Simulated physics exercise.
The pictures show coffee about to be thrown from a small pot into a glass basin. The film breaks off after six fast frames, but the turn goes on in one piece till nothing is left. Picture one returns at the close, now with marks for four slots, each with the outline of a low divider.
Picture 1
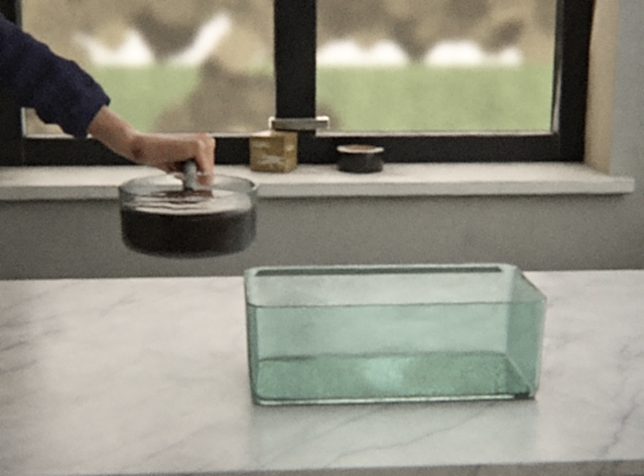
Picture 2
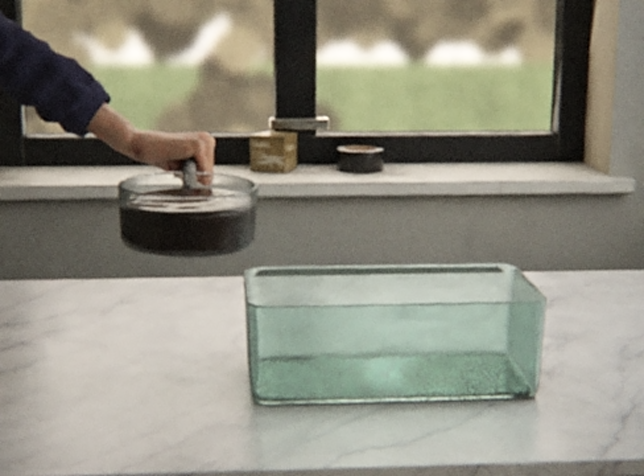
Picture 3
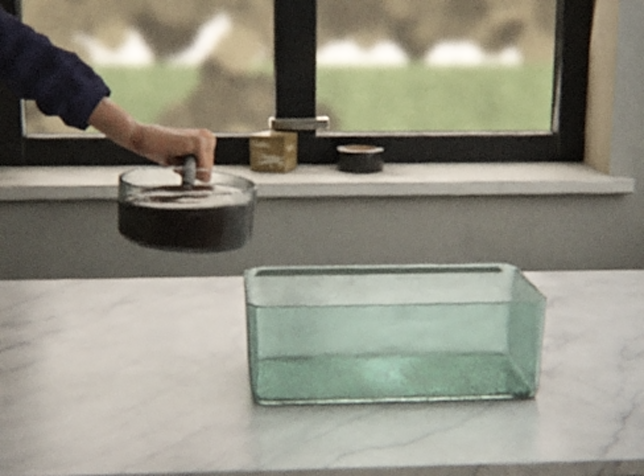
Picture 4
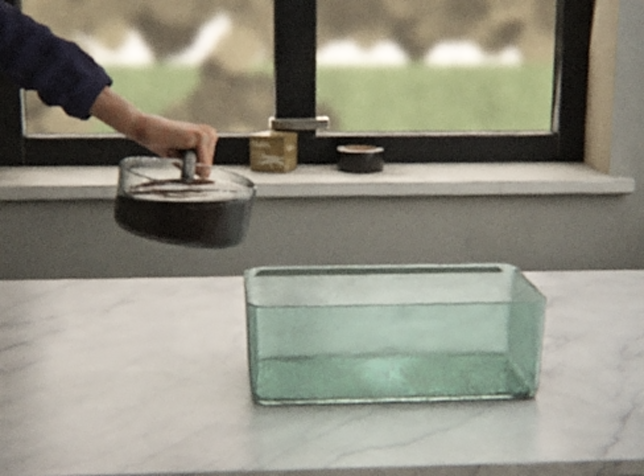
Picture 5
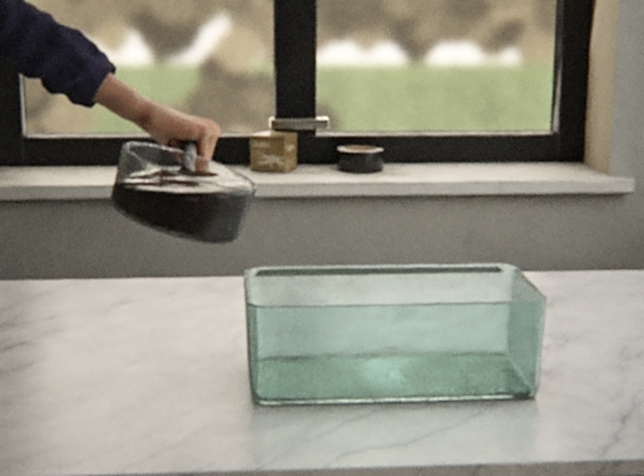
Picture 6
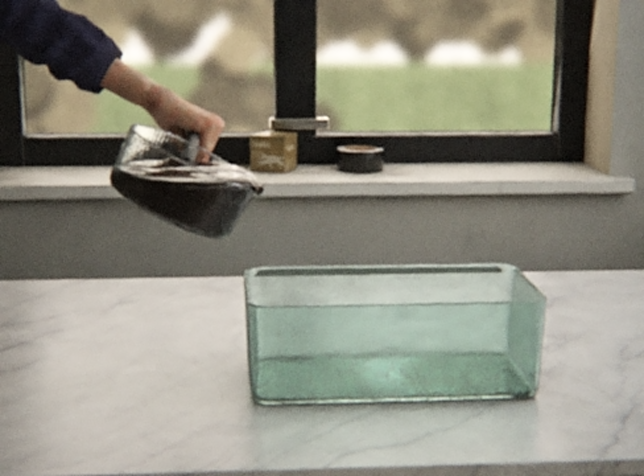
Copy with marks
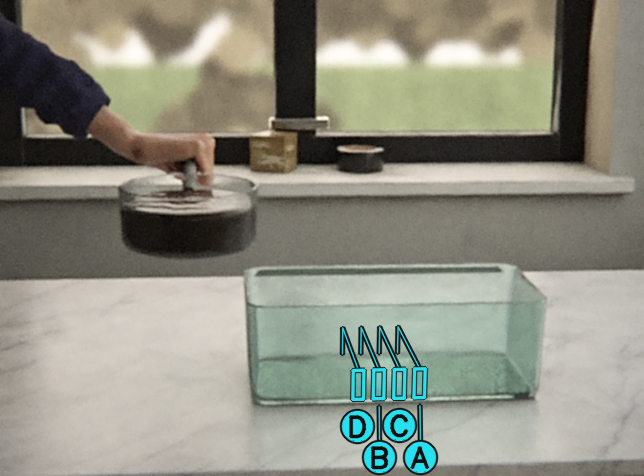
A hand held a small glass pot of coffee upright to the upper left of a clear glass basin, then gradually tilted it to the right until coffee just crept over the lip.
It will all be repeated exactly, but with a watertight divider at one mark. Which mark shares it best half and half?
D.
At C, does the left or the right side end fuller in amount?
More ends on the left.
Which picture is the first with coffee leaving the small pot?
Picture 6.
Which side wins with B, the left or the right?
The left one.
On the marked copy, A at (419, 405); B at (379, 406); C at (399, 405); D at (358, 407).
With A, about 87 % ends left of the wall and 12 % right of it.
With B, about 78 % ends left of the wall and 20 % right of it.
With C, about 90 % ends left of the wall and 9 % right of it.
With D, about 51 % ends left of the wall and 48 % right of it.
